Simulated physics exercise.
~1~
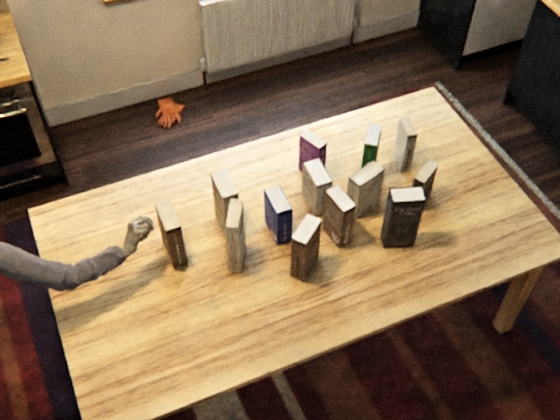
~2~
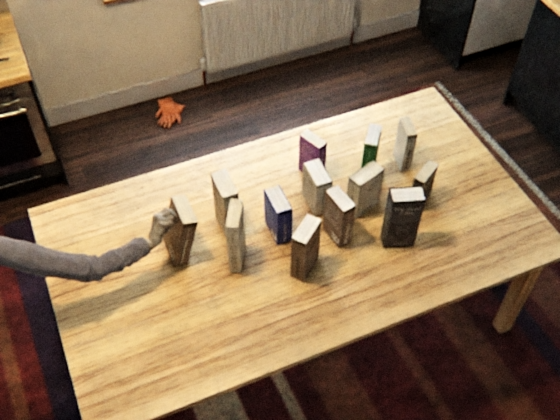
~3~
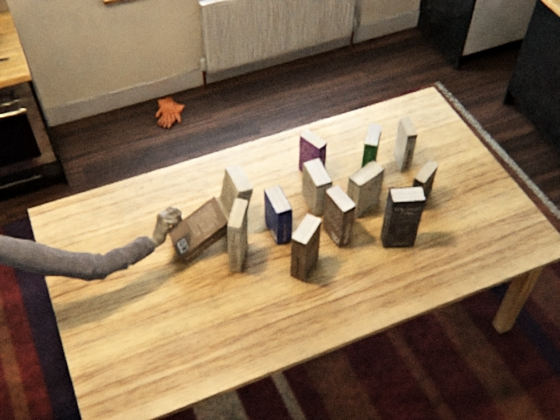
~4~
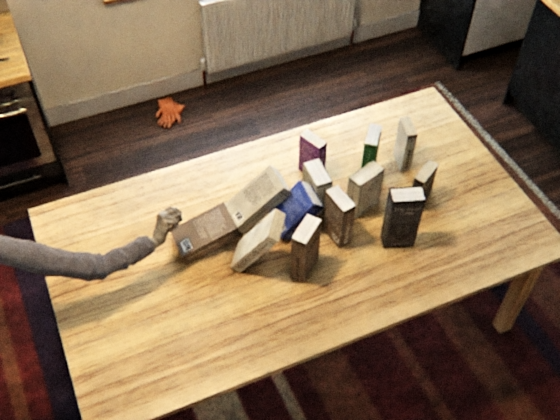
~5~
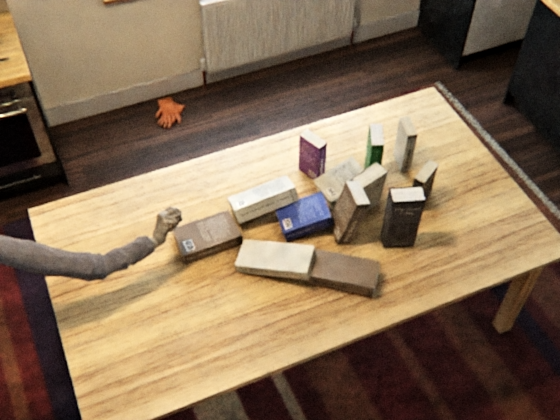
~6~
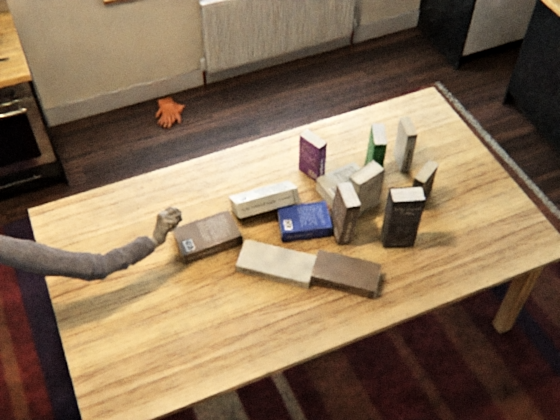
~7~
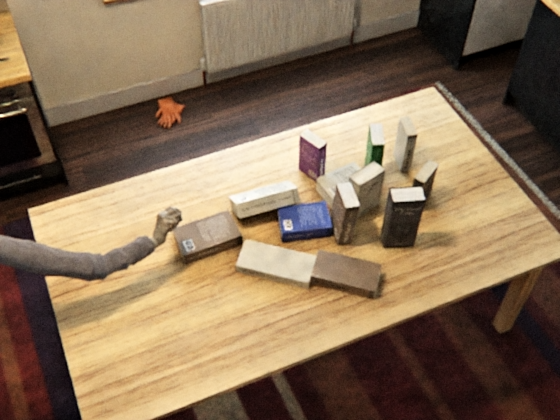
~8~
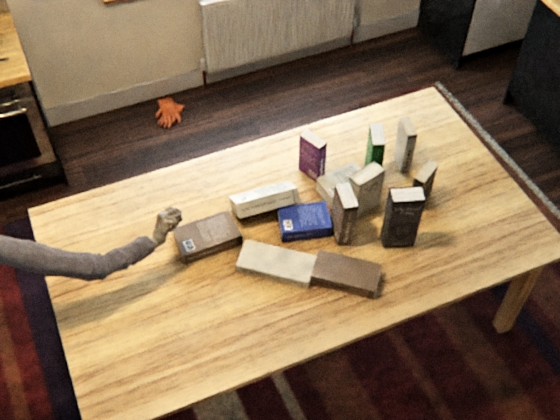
A pale wooden table stands on a dark wood floor beside a striped rug, seen from above at an angle, with a white radiator and an orange glove-like object behind it. Thick books stand upright across the top, mostly tan and brown, with a blue one near the middle and purple and green ones towards the back. A hand reaches in from the left and pushes the nearest brown book rightward. It tips into its neighbours, which topple in turn and knock the blue book over. Several books end up lying flat or slumped, while the purple, green and rightmost books remain standing.
